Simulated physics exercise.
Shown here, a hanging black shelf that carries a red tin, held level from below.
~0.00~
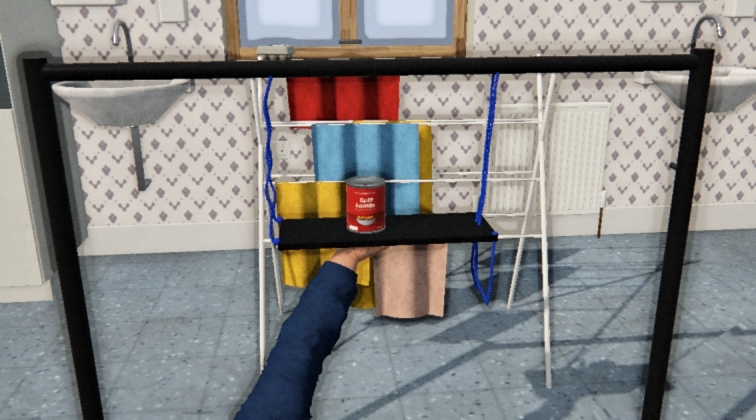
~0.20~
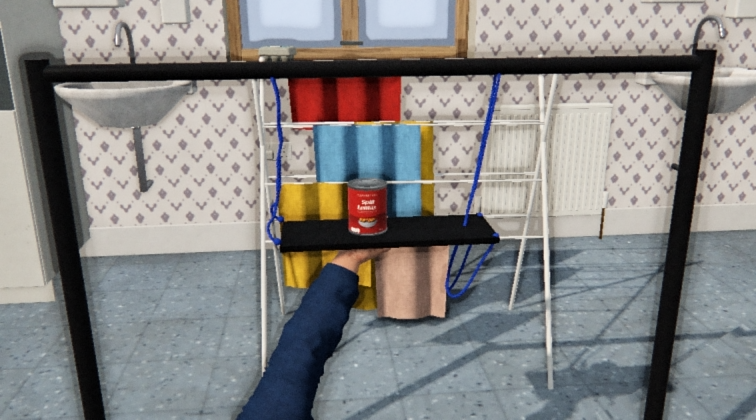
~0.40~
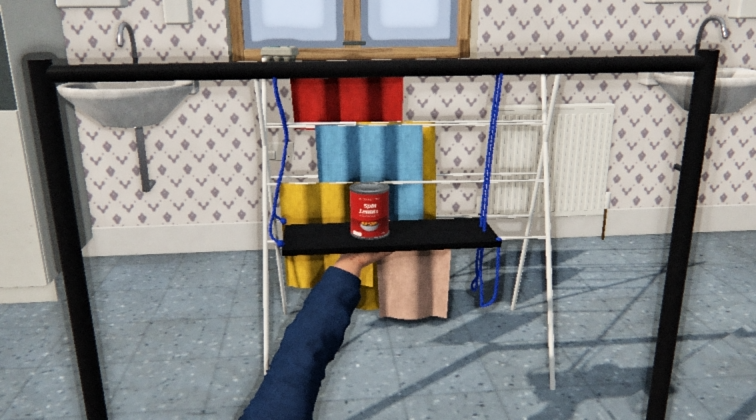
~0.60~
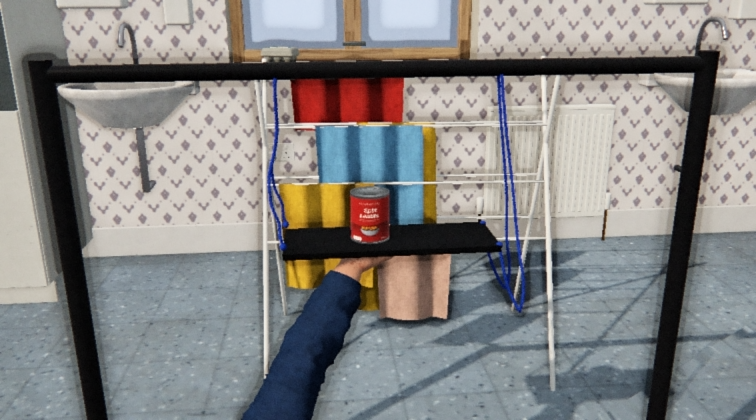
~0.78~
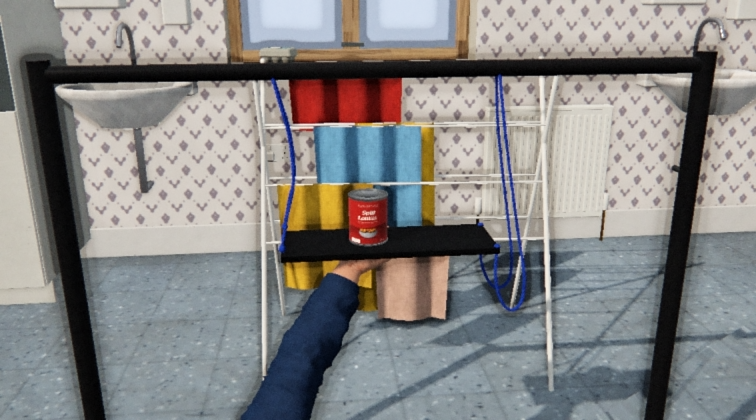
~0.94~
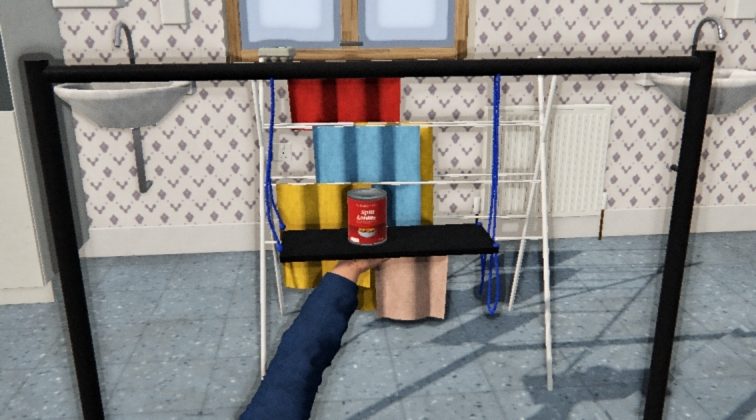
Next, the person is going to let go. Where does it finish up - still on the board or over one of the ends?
It finishes over the right end.
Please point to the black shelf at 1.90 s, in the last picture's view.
It is somewhere near (399, 301).
By 1.36 s, board tipped 40° down to the right; tin falling near (423, 366).
By 1.90 s, board tipped 48° down to the right; tin on the floor.
By 2.44 s, board tipped 44° down to the right; tin on the floor.
When it is over, board tipped 45° down to the right; tin on the floor. The red tin is shed rightwards.
